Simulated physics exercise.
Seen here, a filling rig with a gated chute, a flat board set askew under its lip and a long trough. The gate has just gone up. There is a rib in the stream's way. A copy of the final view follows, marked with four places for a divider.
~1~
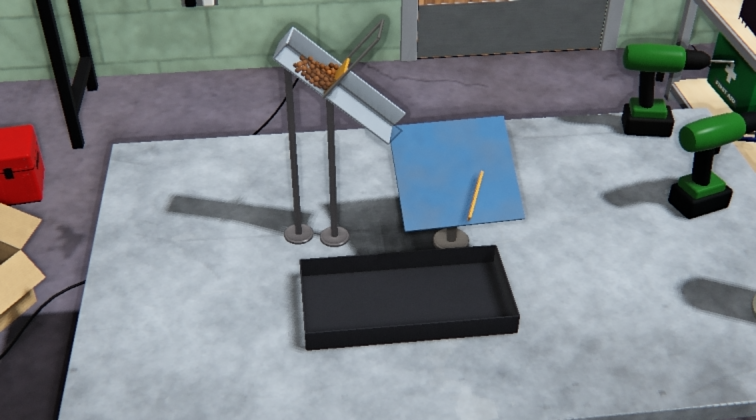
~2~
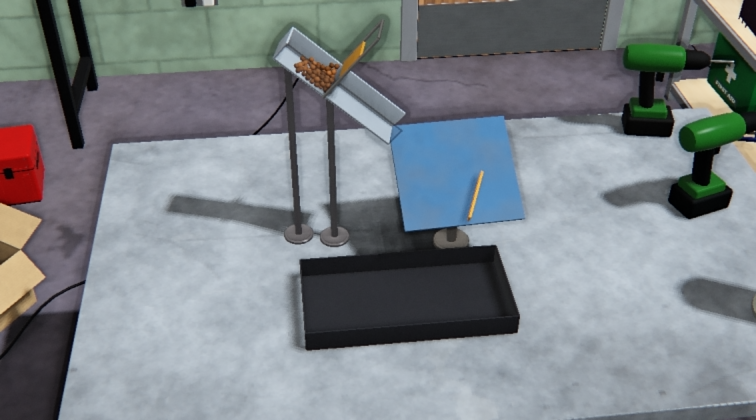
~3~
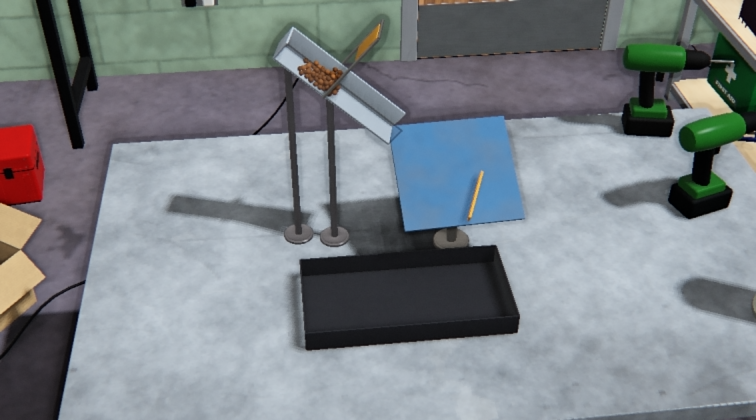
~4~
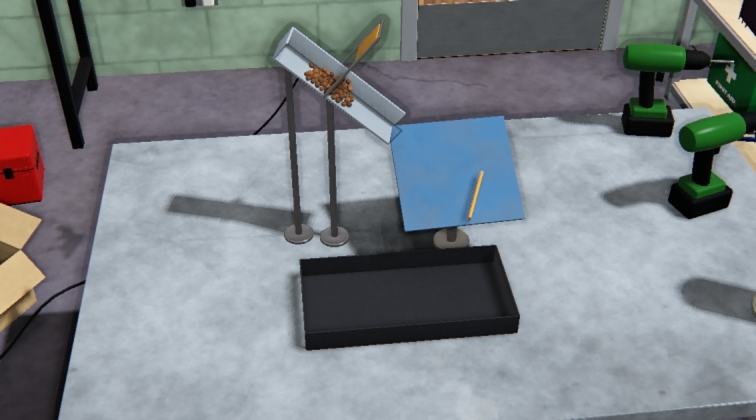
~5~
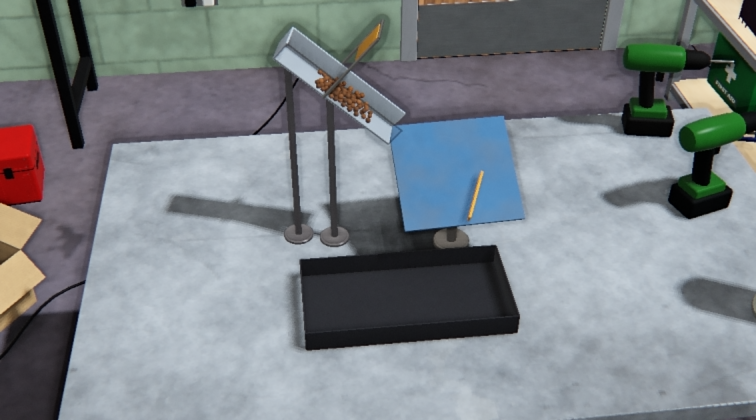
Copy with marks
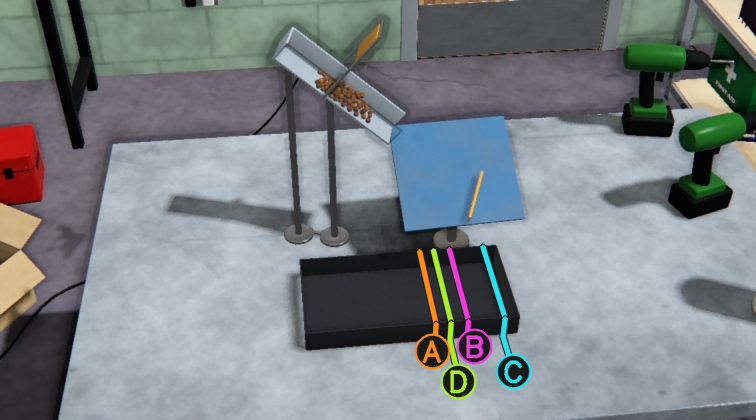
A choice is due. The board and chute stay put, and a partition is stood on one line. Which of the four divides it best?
Take B.
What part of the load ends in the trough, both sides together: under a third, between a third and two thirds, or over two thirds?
Over two thirds.
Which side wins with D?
Right.
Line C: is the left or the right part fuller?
The left side.
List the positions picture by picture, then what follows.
The first picture shows load behind the gate at (317, 71), cereal balls; lip of the chute at (390, 136), sloping fairly steeply.
The second picture shows middle of the board at (456, 172), tilted fairly steeply; middle of its low edge at (466, 225); of its high edge at (446, 121).
The third picture shows front corners of the trough at (305, 333) and (519, 316), empty; front of the load at (338, 88).
The fourth picture shows middle of the load at (330, 87); its front at (352, 100), about a third of the way to the lip; rib from (482, 171) to (470, 217).
The fifth picture shows middle of the load at (341, 94); its front at (370, 116), about two thirds of the way to the lip.
On the marked copy, line A crosses the front rim at (435, 323); line B crosses the front rim at (468, 320); line C crosses the front rim at (504, 317); line D crosses the front rim at (451, 321).
With A, of what is caught, none on the left of the divider, all on the right.
With B, of what is caught, about half on the left of the divider, about half on the right.
With C, of what is caught, nearly all on the left of the divider, a stray few on the right.
With D, of what is caught, a stray few on the left of the divider, nearly all on the right.
